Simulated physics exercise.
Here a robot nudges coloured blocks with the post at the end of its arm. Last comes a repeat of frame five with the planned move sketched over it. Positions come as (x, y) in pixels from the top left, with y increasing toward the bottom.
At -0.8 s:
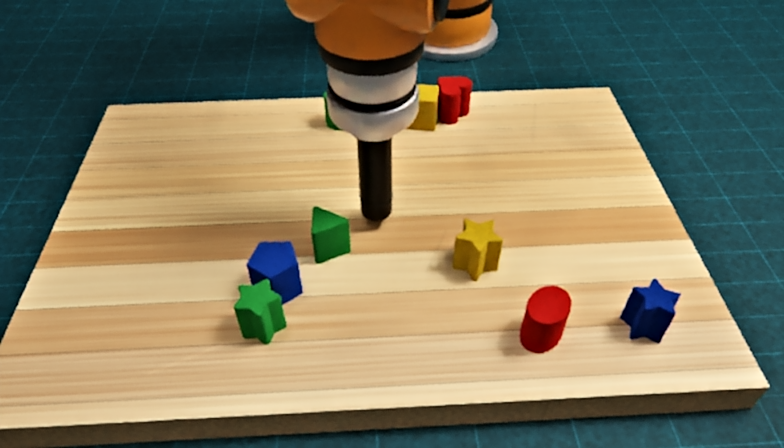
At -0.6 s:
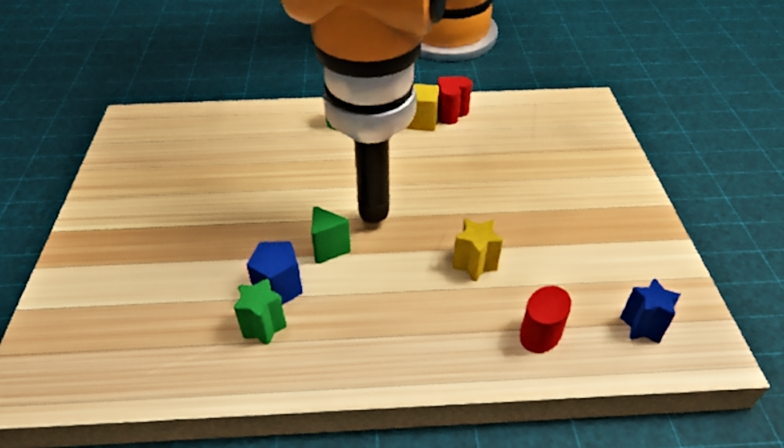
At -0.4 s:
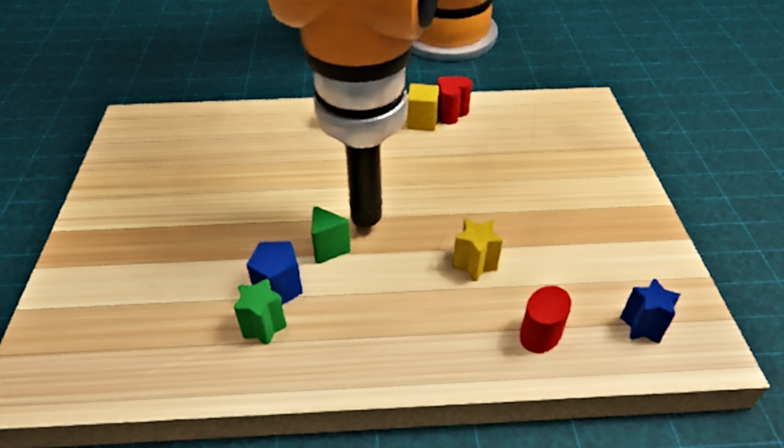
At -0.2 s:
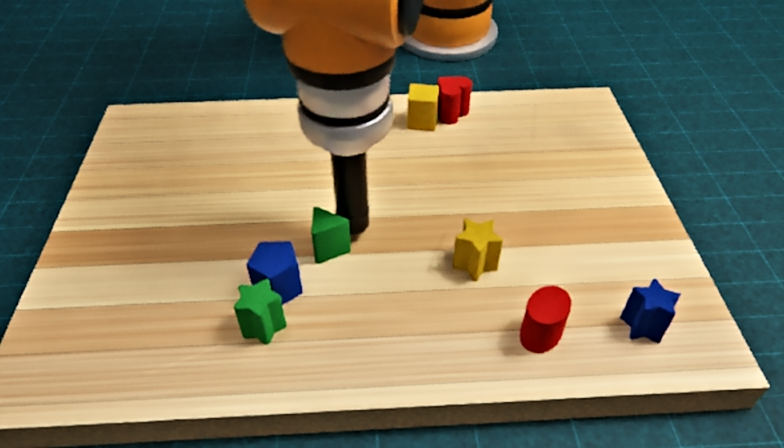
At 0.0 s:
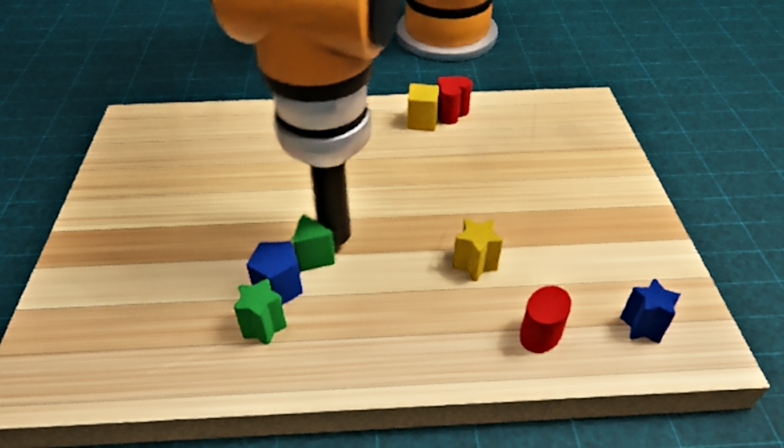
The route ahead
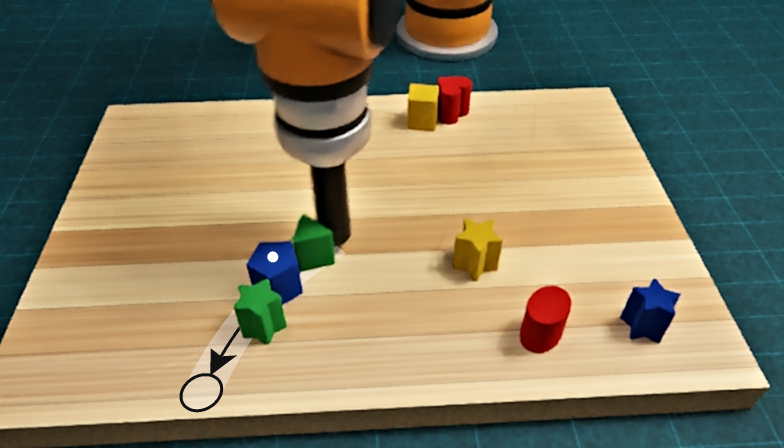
In this clip, a robot arm with a black post moves left and slightly toward the viewer over a wooden board of coloured blocks, then nudges the green triangular block a short way left, toward the blue pentagonal block.
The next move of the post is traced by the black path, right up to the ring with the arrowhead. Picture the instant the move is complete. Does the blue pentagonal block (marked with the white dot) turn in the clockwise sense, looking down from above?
It seems not.
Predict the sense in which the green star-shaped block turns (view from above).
It swings round anticlockwise.
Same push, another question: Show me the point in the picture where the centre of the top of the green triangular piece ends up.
The point I'd pick in the picture is (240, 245).
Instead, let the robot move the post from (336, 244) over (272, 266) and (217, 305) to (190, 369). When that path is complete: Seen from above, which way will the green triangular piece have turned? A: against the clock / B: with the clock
Choice B: With the clock.
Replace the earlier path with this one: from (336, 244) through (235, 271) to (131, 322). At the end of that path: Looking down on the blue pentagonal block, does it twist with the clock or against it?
That block twists counter-clockwise.
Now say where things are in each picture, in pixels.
The first frame shows lower end of the post at (377, 211), tops of blocks, green star-shaped block at (256, 296), blue pentagonal block at (273, 257), green triangular piece at (325, 219).
The second frame shows post at (374, 213), blocks as before.
The third frame shows post at (366, 217), blocks as before.
The fourth frame shows post at (353, 225), blocks as before.
The fifth frame shows post at (335, 236), green star-shaped block at (256, 296), blue pentagonal block at (273, 257), green triangular piece at (309, 229).
The drawn path runs from (336, 244) by way of (284, 280) and (239, 329) to (201, 392); the dot is on the blue pentagonal block.
What follows on the original path. One third of the way, post at (282, 272); green star-shaped block at (254, 300); blue pentagonal block at (237, 271), turned 60° anticlockwise; green triangular piece at (245, 241), turned 35° clockwise.
Two thirds of the way, post at (236, 321); green star-shaped block at (253, 320), turned 30° anticlockwise; blue pentagonal block at (189, 293), turned 40° anticlockwise; green triangular piece at (240, 243), turned 60° clockwise.
At the end, post at (198, 384); green star-shaped block at (251, 328), turned 65° anticlockwise; blue pentagonal block at (187, 293), turned 35° anticlockwise; green triangular piece at (240, 243), turned 60° clockwise.
